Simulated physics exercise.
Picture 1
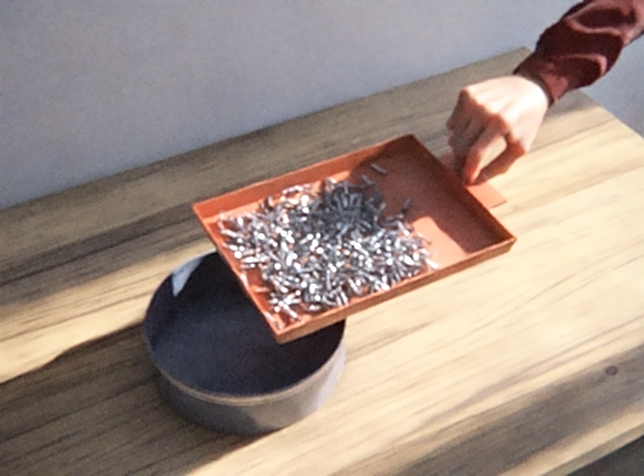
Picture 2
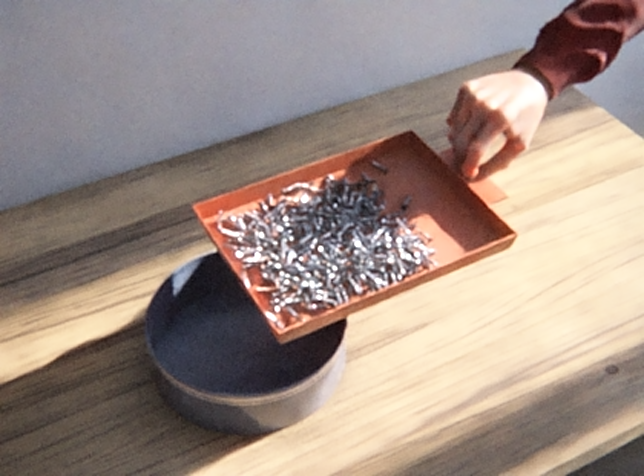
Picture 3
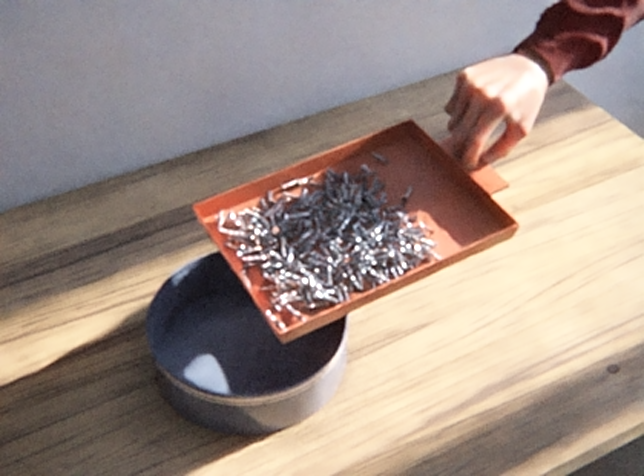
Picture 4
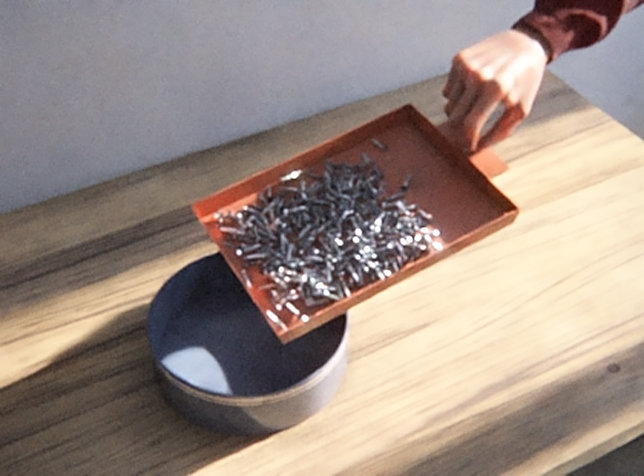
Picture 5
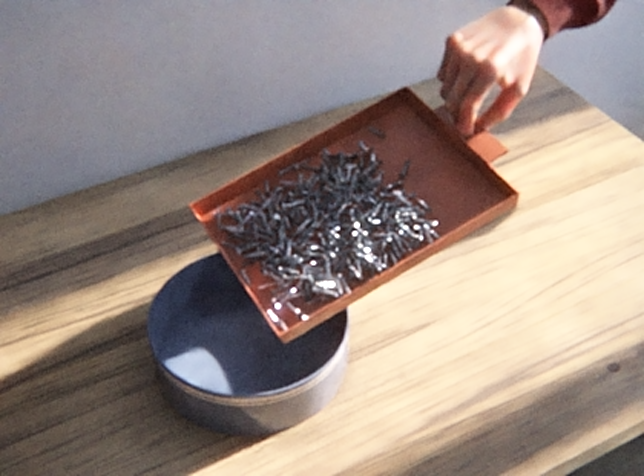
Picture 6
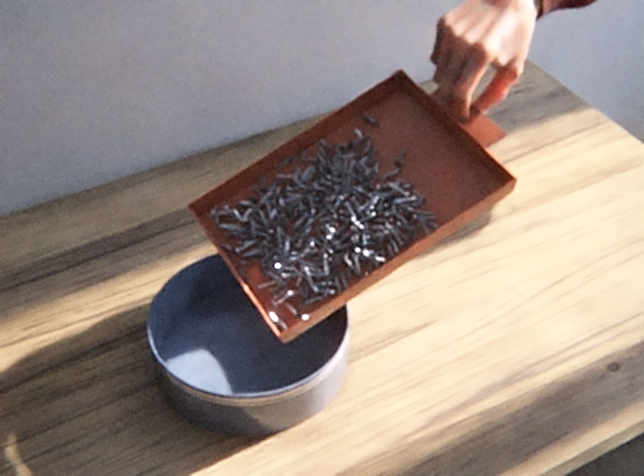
On a wooden table, a hand steadily tilts an orange tray of small metal pieces.
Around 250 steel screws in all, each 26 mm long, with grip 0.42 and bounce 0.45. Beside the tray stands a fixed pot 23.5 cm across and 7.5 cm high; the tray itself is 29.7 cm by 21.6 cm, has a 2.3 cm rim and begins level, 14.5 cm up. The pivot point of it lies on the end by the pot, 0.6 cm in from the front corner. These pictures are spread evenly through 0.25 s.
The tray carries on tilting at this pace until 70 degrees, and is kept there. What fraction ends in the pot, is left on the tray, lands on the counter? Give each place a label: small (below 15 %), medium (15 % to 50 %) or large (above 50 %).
Shares by place: Pot medium, tray medium, counter medium.
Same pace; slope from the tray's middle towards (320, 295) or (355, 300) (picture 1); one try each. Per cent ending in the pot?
Near 5 and 0 per cent, in that order.
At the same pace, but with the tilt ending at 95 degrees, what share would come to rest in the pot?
That would be around 70 percent.
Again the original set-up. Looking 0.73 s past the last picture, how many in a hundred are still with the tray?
About 45%.
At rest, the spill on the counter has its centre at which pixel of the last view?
Spill centre at rest: About (201, 471).
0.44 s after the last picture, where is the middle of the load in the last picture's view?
Roughly pixel (241, 269).
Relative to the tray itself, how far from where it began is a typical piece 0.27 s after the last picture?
I'd say close to 4 centimetres.
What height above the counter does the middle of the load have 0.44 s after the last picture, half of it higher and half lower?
Roughly 18 centimetres, give or take.
Then, 0.27 s after the last picture, tilt 45 degrees; the tray holds 100 %, the pot 0 %.
Then, 0.44 s after the last picture, tilt 62 degrees; the tray holds 100 %, the pot 0 %.
Then, 0.73 s after the last picture, tilt 70 degrees; the tray holds 45 %, the pot 30 %.
In the end, pot 40 %, tray 35 %, counter 20 %.
